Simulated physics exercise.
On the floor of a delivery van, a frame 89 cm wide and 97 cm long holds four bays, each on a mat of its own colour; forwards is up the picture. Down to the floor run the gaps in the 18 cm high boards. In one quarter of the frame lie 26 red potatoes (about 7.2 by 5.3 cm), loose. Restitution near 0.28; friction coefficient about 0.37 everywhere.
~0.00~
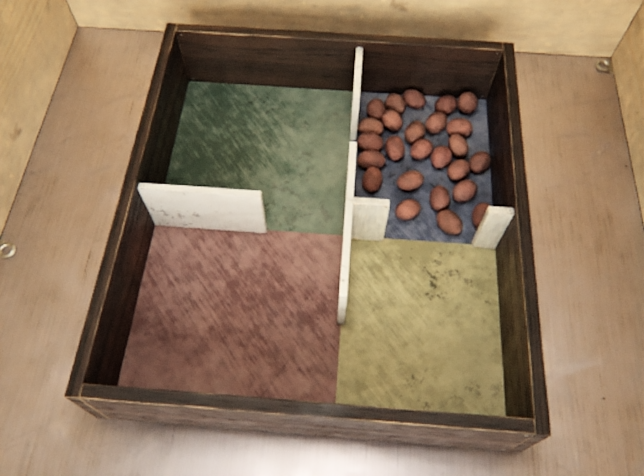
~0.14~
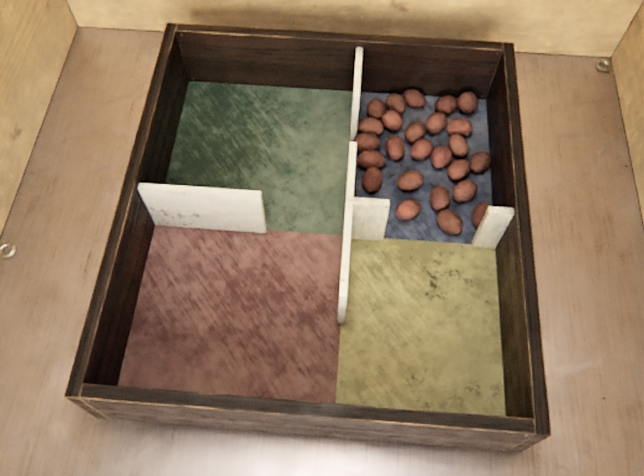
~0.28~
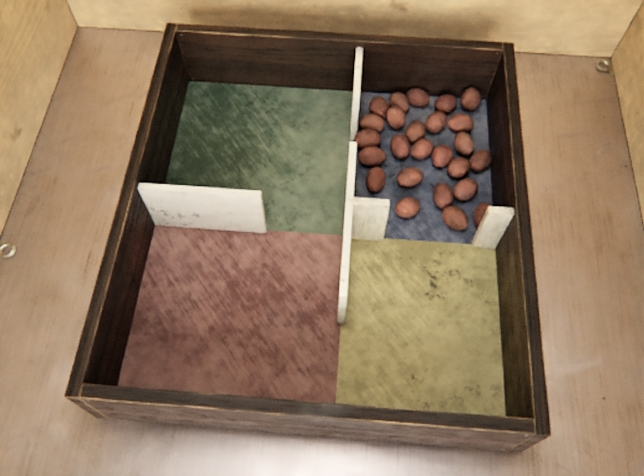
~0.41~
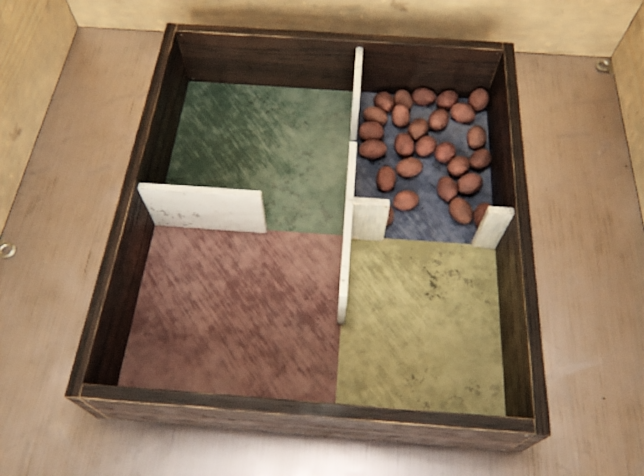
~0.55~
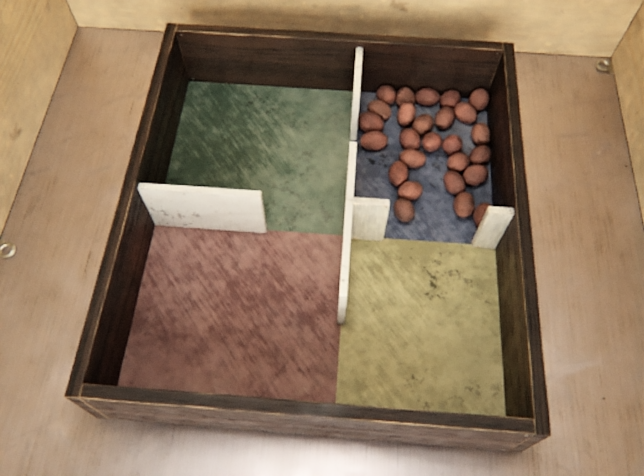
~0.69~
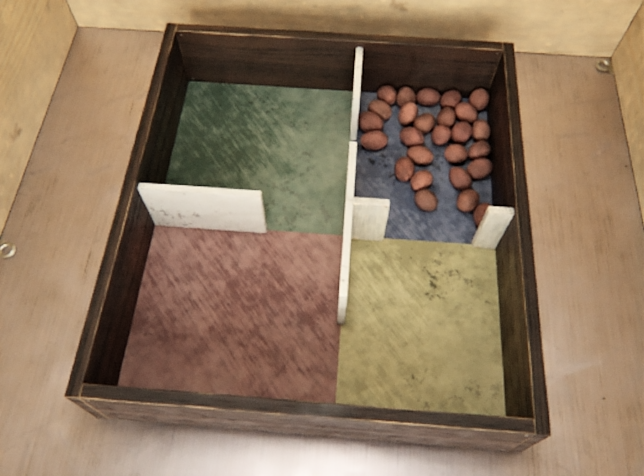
In the blue bay of a wooden frame, red potatoes shift forwards and rightwards.
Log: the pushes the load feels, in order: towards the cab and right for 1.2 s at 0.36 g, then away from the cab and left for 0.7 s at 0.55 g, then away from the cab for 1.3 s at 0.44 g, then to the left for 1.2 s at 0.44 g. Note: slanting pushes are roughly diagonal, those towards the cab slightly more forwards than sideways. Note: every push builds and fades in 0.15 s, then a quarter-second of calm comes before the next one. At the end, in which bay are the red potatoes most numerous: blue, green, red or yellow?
I would say the red one.
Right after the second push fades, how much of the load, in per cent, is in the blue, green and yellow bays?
Well, you'd find blue at 60, green at 20 and yellow at 30 per cent.
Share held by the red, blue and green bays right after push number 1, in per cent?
Red at 0, blue at 100, green at 0 in a hundred.
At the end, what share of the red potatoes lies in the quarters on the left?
Near enough 70 per cent, I'd say.
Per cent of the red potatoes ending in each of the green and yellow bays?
Final shares: Green at 20, yellow at 0 percent.
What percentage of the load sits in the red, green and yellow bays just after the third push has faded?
So you get red at 20, green at 0 and yellow at 40 per cent.
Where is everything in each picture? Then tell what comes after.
Middle of the blue mat (422, 162); middle of the green mat (261, 152); middle of the red mat (236, 316); middle of the yellow mat (422, 330); 26 in the blue bay, in the first frame.
In the second frame, 26 in the blue bay.
In the third frame, 26 in the blue bay.
In the fourth frame, 26 in the blue bay.
In the fifth frame, 26 in the blue bay; the potato farthest behind, in the direction of the first push, is at (404, 210).
In the sixth frame, 26 in the blue bay; the potato farthest behind, in the direction of the first push, is at (426, 201).
After push 1 (1.44 s), 26 in the blue bay.
After push 2 (2.39 s), 15 in the blue bay, 4 in the green bay and 7 in the yellow bay.
After push 3 (3.94 s), 4 in the red bay, 10 in the blue bay, 1 in the green bay and 11 in the yellow bay.
After push 4 (5.39 s), 15 in the red bay, 7 in the blue bay and 4 in the green bay.
Outcome (at 6.00 s), 15 in the red bay, 7 in the blue bay and 4 in the green bay.
